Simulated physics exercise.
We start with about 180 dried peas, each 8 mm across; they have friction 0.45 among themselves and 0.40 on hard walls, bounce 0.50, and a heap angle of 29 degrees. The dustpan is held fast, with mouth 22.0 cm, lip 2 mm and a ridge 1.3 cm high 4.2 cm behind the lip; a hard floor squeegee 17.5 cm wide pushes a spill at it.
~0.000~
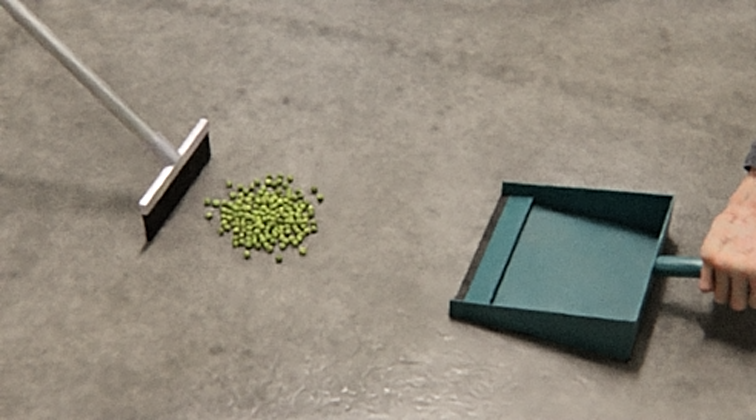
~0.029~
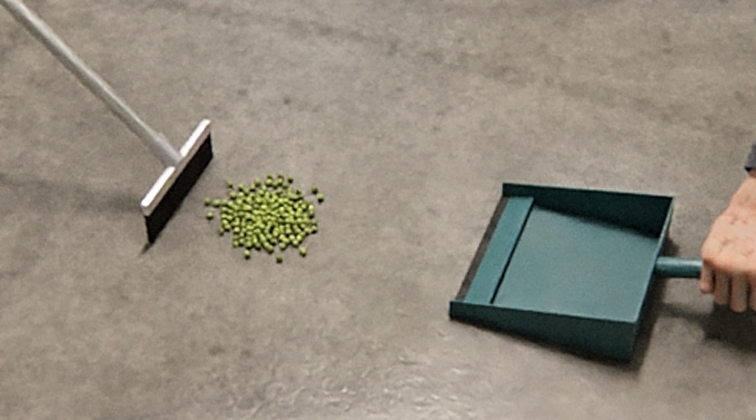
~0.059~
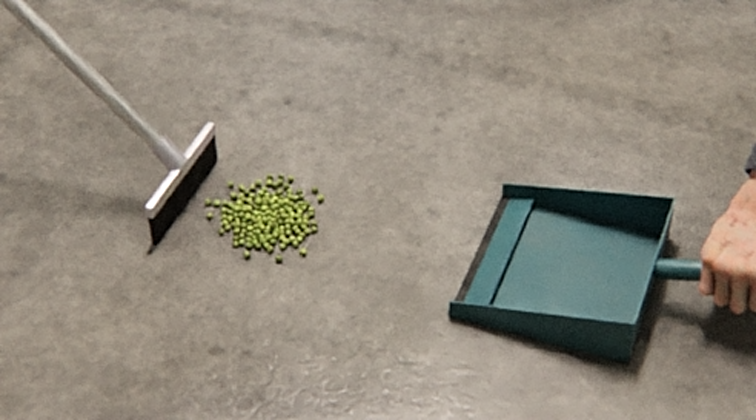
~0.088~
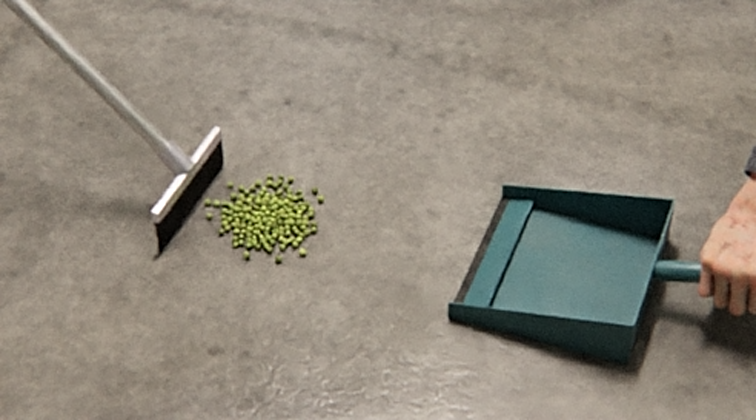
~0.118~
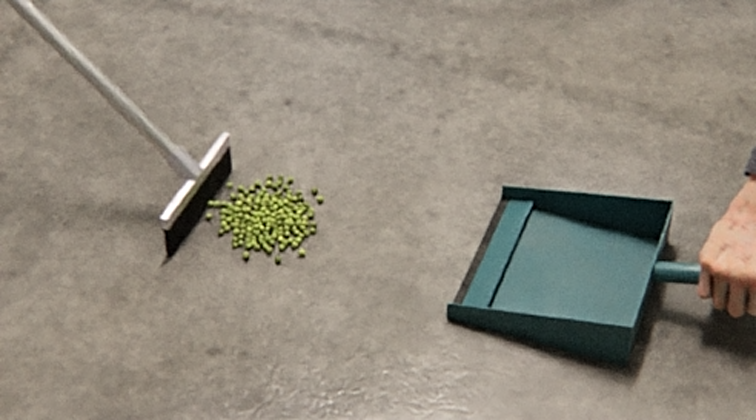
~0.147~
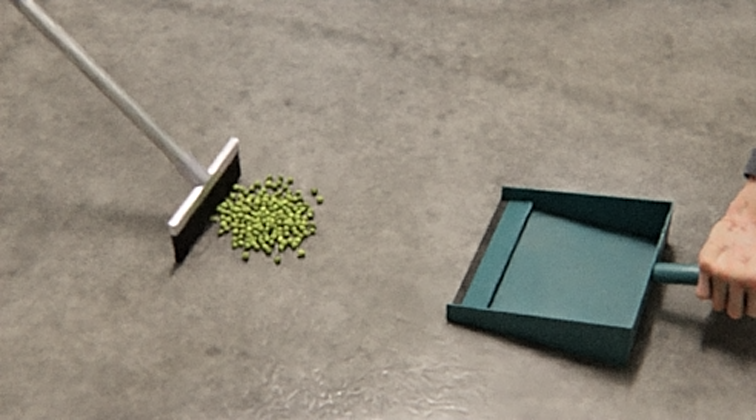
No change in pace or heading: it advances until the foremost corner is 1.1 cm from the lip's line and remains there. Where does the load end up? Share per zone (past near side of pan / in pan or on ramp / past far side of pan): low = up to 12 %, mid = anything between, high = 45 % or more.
Near side - mid, pan - low, far side - low.
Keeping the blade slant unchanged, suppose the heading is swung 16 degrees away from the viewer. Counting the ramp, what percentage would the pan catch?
Around 40 %.
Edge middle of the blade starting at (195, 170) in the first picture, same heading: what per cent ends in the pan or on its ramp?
Estimate: Near 20 %.
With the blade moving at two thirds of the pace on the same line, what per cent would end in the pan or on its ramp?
In that case roughly 0 percent.
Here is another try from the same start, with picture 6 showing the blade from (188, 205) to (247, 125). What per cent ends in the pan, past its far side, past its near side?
You'd see pan at 0, far at 15 and near at 0.
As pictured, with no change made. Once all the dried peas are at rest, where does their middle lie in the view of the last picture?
Est. centre at rest: (453, 275) px.
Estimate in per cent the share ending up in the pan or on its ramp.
Around 5 in a hundred.
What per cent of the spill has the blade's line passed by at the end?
My guess is close to 50 per cent.
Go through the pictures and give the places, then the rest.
In the first picture, blade from (145, 209) to (204, 128), moved 0.0 cm, 0 of the pieces shifted so far; middle of the pieces at (264, 215); pan at (577, 277).
In the second picture, blade from (146, 210) to (206, 128), moved 0.2 cm, 0 of the pieces shifted so far; middle of the pieces at (264, 216).
In the third picture, blade from (151, 213) to (211, 131), moved 1.0 cm, 0 of the pieces shifted so far; middle of the pieces at (264, 216).
In the fourth picture, blade from (157, 217) to (217, 136), moved 2.2 cm, 0 of the pieces shifted so far; middle of the pieces at (264, 217).
In the fifth picture, blade from (166, 224) to (226, 141), moved 3.9 cm, 1 of the pieces shifted so far; middle of the pieces at (264, 217).
In the sixth picture, blade from (174, 230) to (235, 147), moved 5.6 cm, 5 of the pieces shifted so far; middle of the pieces at (263, 217); pan at (575, 283). The blade's pace is about 0.57 m/s, heading 20 degrees towards the viewer's side.
Then, at 0.45 s, middle of the blade 18 cm from the lip; 0 % over the lip, far side 0 %, near side 20 %.
After 0.65 s, middle of the blade 8 cm from the lip; 0 % over the lip, far side 0 %, near side 30 %.
After 0.97 s, middle of the blade 1 cm from the lip; 10 % over the lip, far side 0 %, near side 35 %.
At rest (1.7 s), near side 35 %, pan 5 %, far side 0 %, in front of the lip or behind the blade 60 %.
